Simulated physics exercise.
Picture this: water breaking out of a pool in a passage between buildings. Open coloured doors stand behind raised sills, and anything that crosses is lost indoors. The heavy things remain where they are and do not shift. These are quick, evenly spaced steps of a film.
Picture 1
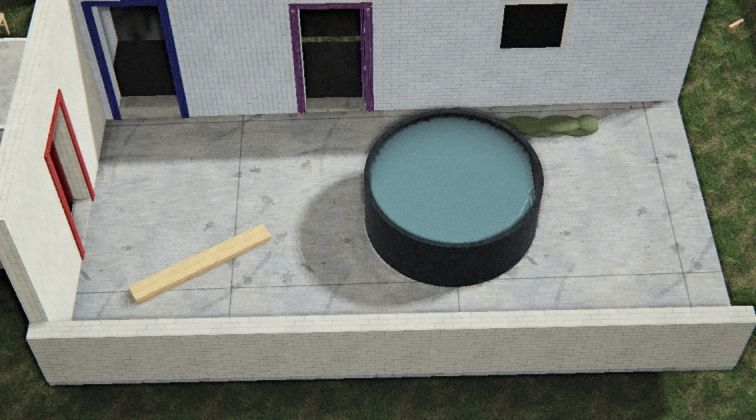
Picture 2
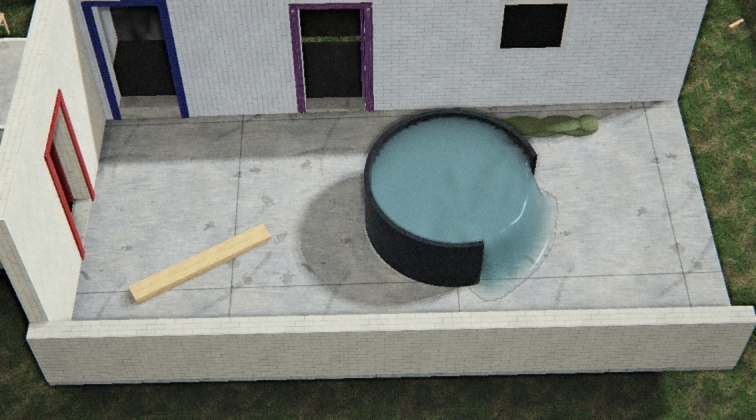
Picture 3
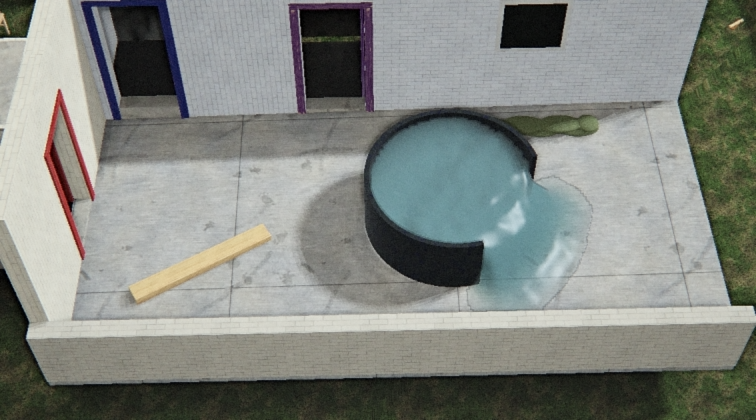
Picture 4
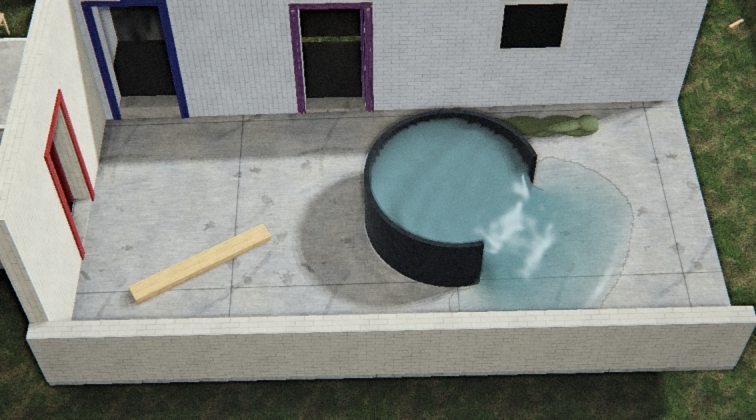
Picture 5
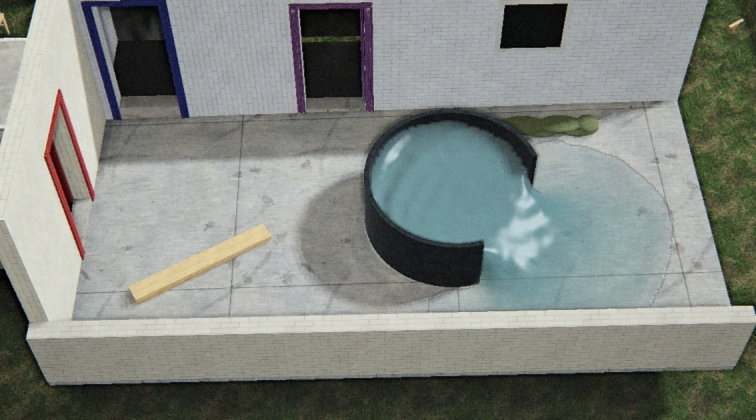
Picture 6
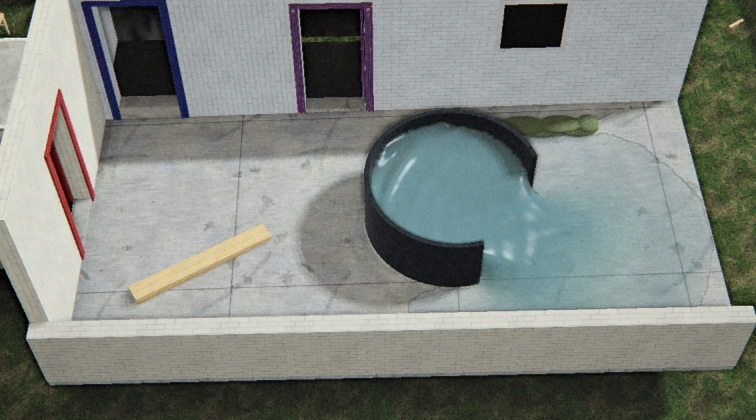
Round dark tank of still water opening on its right side, water pouring out and spreading rightward across the paved courtyard.
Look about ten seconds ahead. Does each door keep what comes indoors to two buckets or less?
The blue door keeps it there; the red door keeps it there; the purple door keeps it there.
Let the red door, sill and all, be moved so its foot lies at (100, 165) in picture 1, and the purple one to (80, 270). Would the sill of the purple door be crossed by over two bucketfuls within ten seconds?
Then: The purple door is under.
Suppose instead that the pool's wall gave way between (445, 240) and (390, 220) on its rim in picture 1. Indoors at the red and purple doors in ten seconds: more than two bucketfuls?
Door by door, red exceeds it and purple doesn't reach it.
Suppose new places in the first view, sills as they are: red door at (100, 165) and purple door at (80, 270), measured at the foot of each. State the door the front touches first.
The door marked purple.
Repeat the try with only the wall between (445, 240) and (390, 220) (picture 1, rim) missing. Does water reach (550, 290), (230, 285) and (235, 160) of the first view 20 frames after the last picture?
Point one reached; point two reached; point three not reached.
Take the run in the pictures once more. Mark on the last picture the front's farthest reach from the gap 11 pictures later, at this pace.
Roughly at (221, 350).
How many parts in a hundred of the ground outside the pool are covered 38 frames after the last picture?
Roughly 50 percent, I reckon.
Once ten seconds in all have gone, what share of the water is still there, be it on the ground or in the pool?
Some 30 per cent has not gone.
A moment on, water covers 35 % of the floor; the blue door not reached, the red door not reached, the purple door not reached.
Next, water covers 40 % of the floor; the blue door not reached, the red door not reached, the purple door not reached.
Then, water covers 45 % of the floor; the blue door not reached, the red door not reached, the purple door not reached.
Later, water covers 50 % of the floor; the blue door not reached, the red door wet at the sill, nothing in, the purple door not reached.
In the end, water covers 70 % of the floor; the blue door wet at the sill, nothing in, the red door wet at the sill, nothing in, the purple door not reached.
